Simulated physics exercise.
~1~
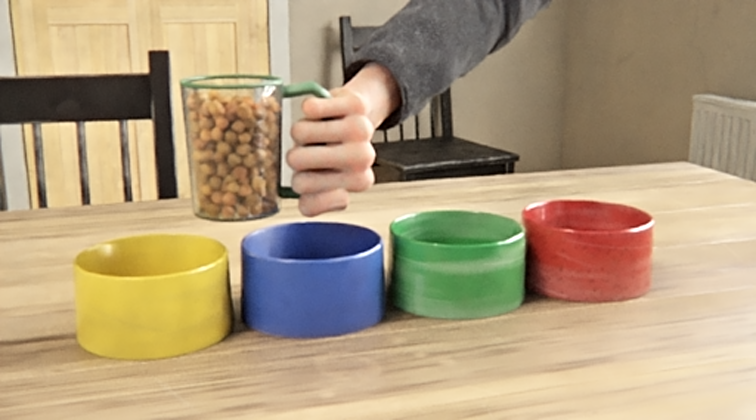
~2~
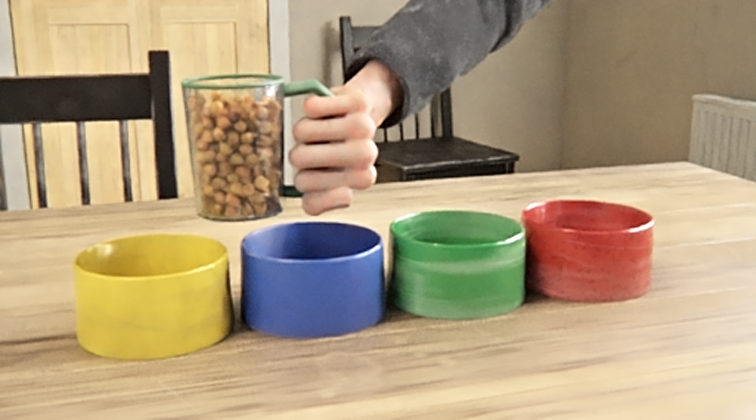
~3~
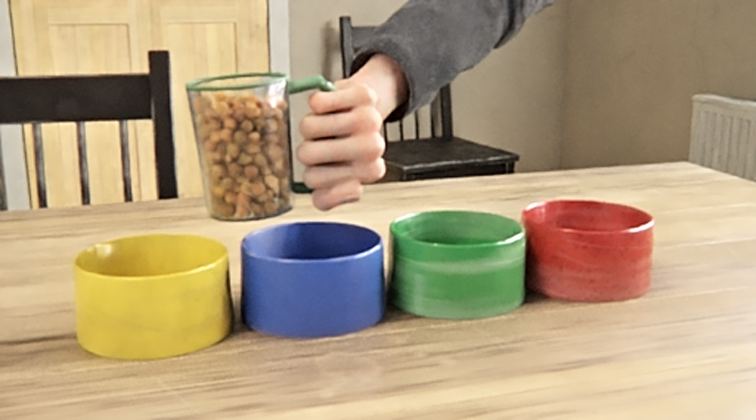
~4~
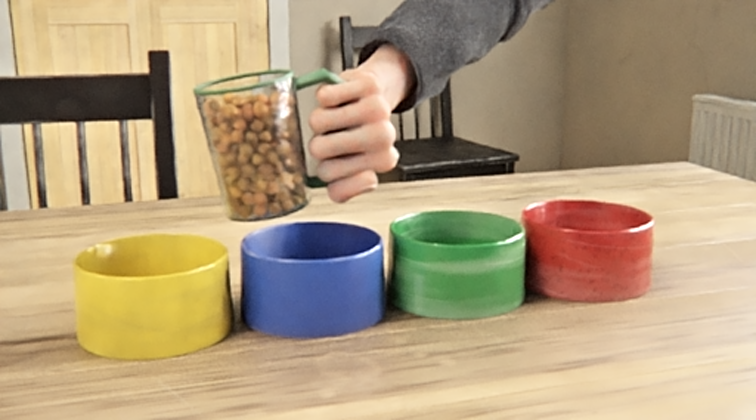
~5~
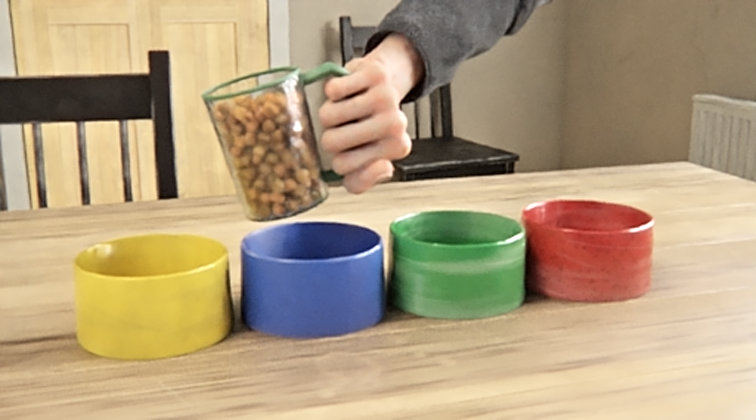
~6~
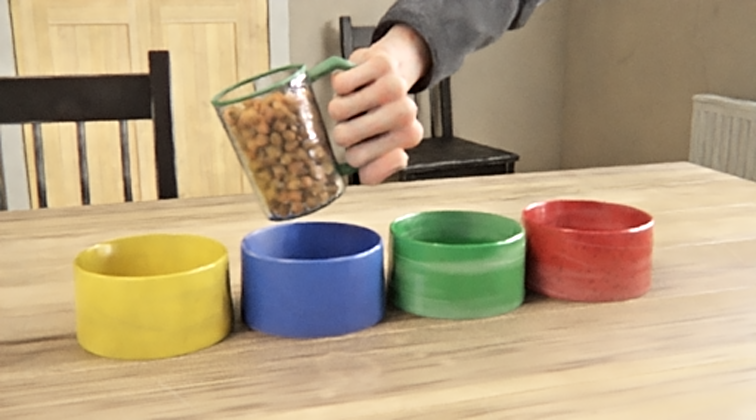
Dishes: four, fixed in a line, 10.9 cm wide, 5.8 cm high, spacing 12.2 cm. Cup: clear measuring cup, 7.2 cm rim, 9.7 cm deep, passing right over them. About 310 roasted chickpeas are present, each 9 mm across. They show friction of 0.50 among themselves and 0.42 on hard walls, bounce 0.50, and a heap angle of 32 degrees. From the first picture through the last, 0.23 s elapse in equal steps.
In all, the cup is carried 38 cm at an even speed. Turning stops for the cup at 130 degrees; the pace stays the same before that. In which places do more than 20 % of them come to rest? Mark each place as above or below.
Marks: Red below, blue below, green above, yellow below, counter below.
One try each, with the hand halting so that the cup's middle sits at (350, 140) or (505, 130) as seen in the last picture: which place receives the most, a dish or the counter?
Most lands at blue on the first run and at green on the second.
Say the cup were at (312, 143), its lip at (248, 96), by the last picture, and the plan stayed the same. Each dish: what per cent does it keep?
Final shares - red 90 %, blue 0 %, green 0 %, yellow 0 %.
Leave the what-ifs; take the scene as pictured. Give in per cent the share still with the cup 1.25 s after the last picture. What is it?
Roughly 0 per cent, give or take.
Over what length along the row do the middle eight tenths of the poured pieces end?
That stretch measures near 8 centimetres.
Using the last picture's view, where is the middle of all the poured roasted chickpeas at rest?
Approximately (464, 273) in the last view.
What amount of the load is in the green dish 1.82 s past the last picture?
It works out to some 85 per cent.
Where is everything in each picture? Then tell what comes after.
Cup at (235, 147), tilt 0 degrees, lip at (181, 83), moved 0.0 cm; middle of the pieces at (237, 154); yellow dish at (152, 255); blue dish at (312, 241); green dish at (456, 228); red dish at (587, 216), in the first picture.
Cup at (237, 147), tilt 1 degrees, lip at (183, 84), moved 0.2 cm; middle of the pieces at (240, 154), in the second picture.
Cup at (245, 146), tilt 4 degrees, lip at (187, 87), moved 0.7 cm; middle of the pieces at (248, 153), in the third picture.
Cup at (257, 146), tilt 9 degrees, lip at (195, 91), moved 1.6 cm; middle of the pieces at (260, 152), in the fourth picture.
Cup at (270, 145), tilt 15 degrees, lip at (204, 97), moved 2.6 cm; middle of the pieces at (274, 151), in the fifth picture.
Cup at (283, 144), tilt 20 degrees, lip at (213, 103), moved 3.6 cm; middle of the pieces at (287, 150); yellow dish at (152, 255); blue dish at (312, 241); green dish at (456, 228); red dish at (587, 216), in the sixth picture.
Then, 0.75 s after the last picture, tilt 111 degrees; cup holds 85 %, green 10 %.
Then, 1.25 s after the last picture, tilt 130 degrees; cup holds 0 %, red 5 %, green 85 %.
Then, 1.82 s after the last picture, tilt 130 degrees; cup holds 0 %, red 5 %, green 85 %.
In the end, red 5 %, blue 0 %, green 85 %, yellow 0 %, counter 10 %.
